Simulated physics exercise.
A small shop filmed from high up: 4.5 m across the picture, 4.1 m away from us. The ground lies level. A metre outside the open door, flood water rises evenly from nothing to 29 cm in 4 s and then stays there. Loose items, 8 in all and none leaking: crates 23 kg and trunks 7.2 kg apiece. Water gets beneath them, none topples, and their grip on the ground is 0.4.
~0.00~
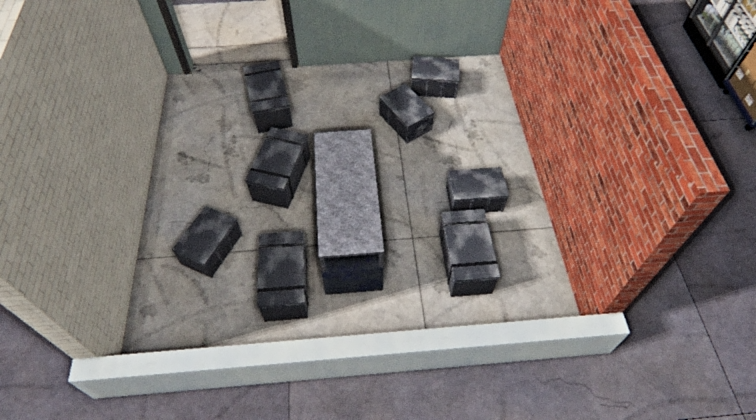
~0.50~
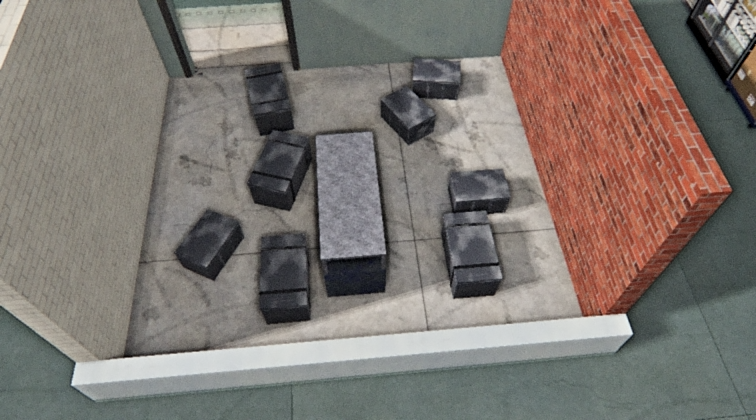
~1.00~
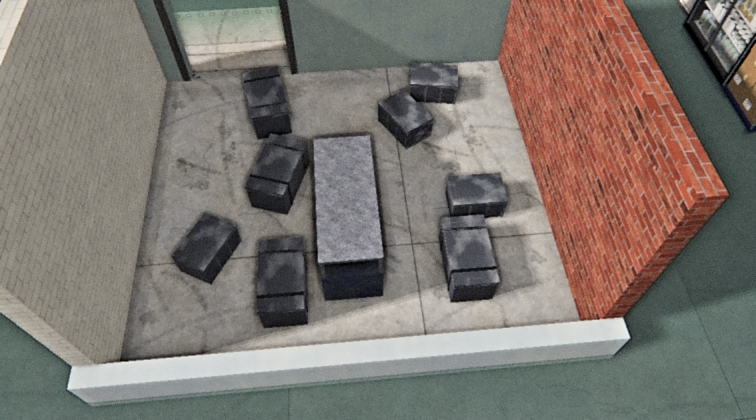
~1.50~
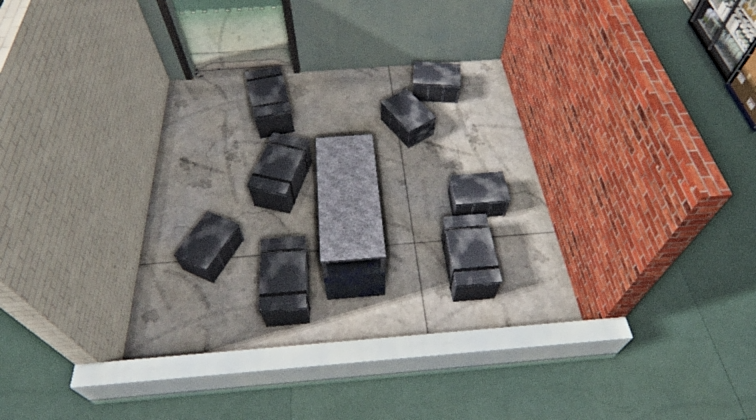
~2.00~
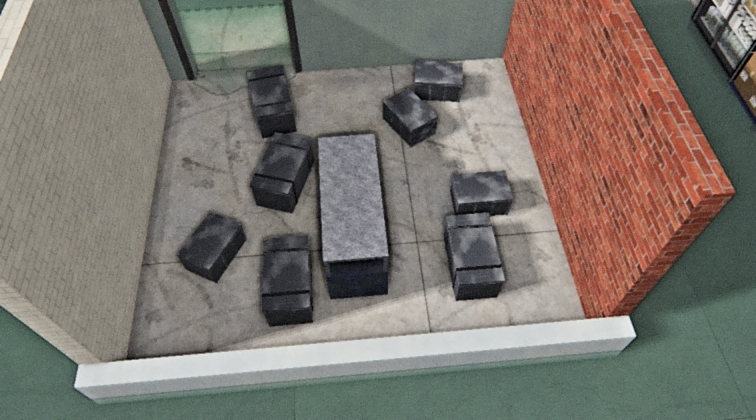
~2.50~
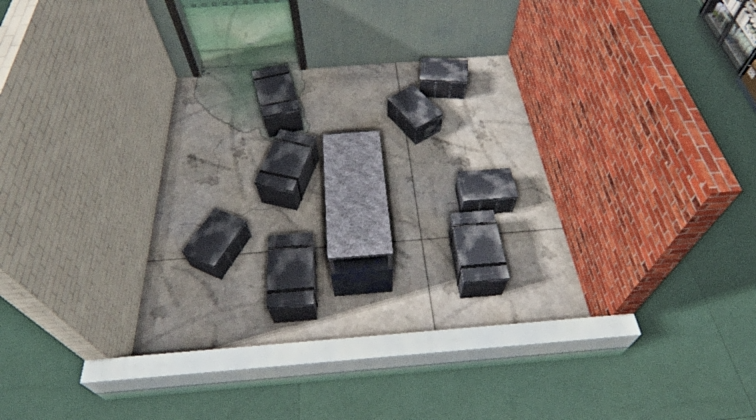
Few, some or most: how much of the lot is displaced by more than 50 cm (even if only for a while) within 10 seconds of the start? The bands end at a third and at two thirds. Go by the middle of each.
It is between one and two thirds.
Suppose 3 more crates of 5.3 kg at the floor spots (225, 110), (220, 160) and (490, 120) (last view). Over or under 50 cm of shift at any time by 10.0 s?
In that order: Over, more, less.
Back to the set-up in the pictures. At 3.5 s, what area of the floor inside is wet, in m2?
About 4.5 m2.
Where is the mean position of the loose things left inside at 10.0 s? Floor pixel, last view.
At about (385, 204).
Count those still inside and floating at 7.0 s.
At that moment 4.
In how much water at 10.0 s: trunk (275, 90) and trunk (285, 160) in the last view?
About 10 and 21 cm.
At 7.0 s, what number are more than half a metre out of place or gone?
By then 3.
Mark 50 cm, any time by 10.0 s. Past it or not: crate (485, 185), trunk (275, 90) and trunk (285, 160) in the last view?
In turn: Under, more, past it.
After 3.5 s 0 of 8 are over 50 cm from their spots; 0 afloat.
After 4.5 s 1 of 8 are over 50 cm from their spots; 2 afloat.
After 7.0 s 3 of 8 are over 50 cm from their spots; 4 afloat.
After 10.0 s 3 of 8 are over 50 cm from their spots, and 4 have been at some point; 5 afloat.
